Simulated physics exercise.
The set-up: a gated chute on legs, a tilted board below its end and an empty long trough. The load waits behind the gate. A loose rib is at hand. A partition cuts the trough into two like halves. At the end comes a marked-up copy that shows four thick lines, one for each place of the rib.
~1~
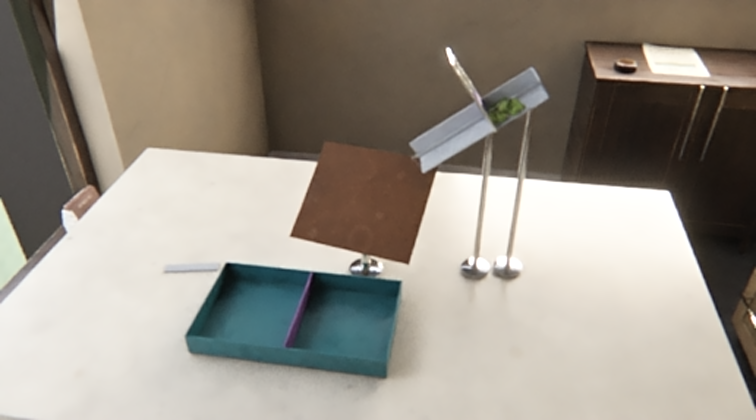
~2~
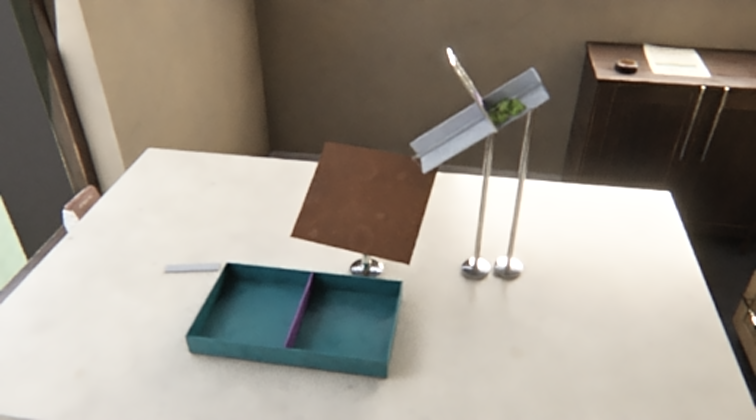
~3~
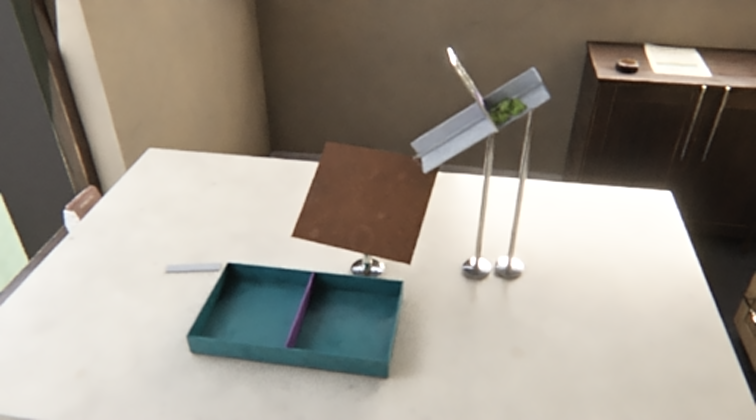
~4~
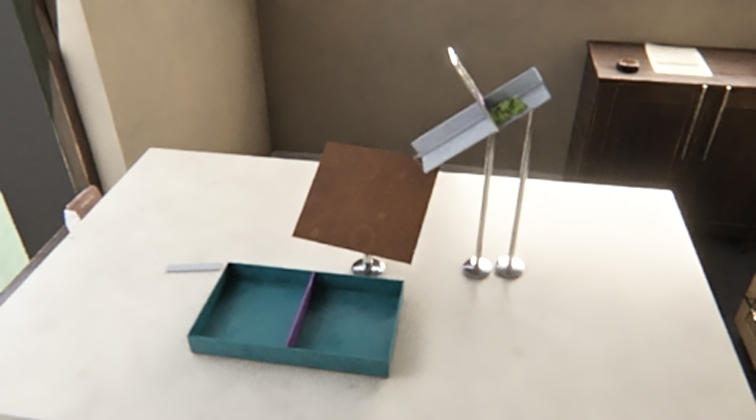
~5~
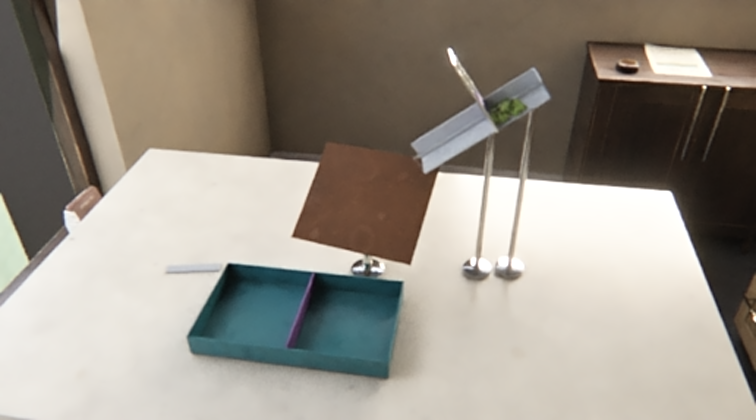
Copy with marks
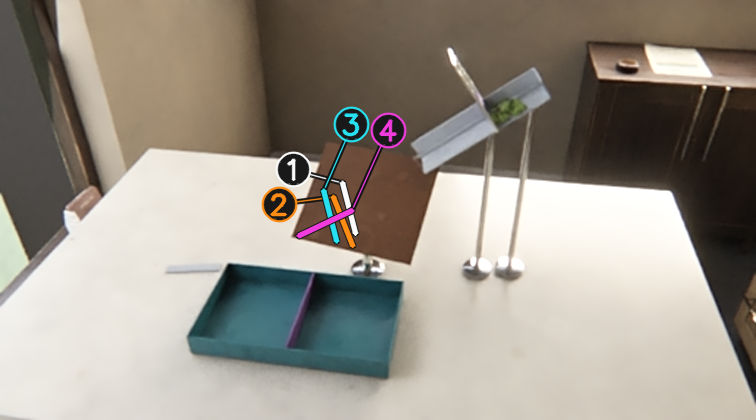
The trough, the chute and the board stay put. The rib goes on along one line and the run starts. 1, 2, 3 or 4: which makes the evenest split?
It is 4.
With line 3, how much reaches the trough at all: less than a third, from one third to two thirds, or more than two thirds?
More than two thirds.
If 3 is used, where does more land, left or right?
Right.
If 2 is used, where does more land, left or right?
More lands on the right.
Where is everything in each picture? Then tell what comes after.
Load behind the gate (502, 108), dried peas; lip of the chute (422, 165), sloping gently, in the first picture.
Middle of the board (365, 199), tilted fairly steeply; middle of its low edge (348, 250); of its high edge (382, 151), in the second picture.
Front corners of the trough (186, 336) and (388, 361); front end of its middle wall (285, 348); gate still shut (480, 102), in the third picture.
Middle of the load (504, 108); lip (424, 165), in the fourth picture.
Middle of the load (504, 109); lip (423, 166), in the fifth picture.
On the marked copy, line 1 from (342, 183) to (355, 233); line 2 from (333, 197) to (352, 245); line 3 from (323, 190) to (336, 240); line 4 from (351, 210) to (299, 235).
Choosing 1, of what is caught, not one piece in the left half, every piece in the right.
Choosing 2, of what is caught, not one piece in the left half, every piece in the right.
Choosing 3, of what is caught, just a few in the left half, almost all in the right.
Choosing 4, of what is caught, roughly a third in the left half, roughly two thirds in the right.
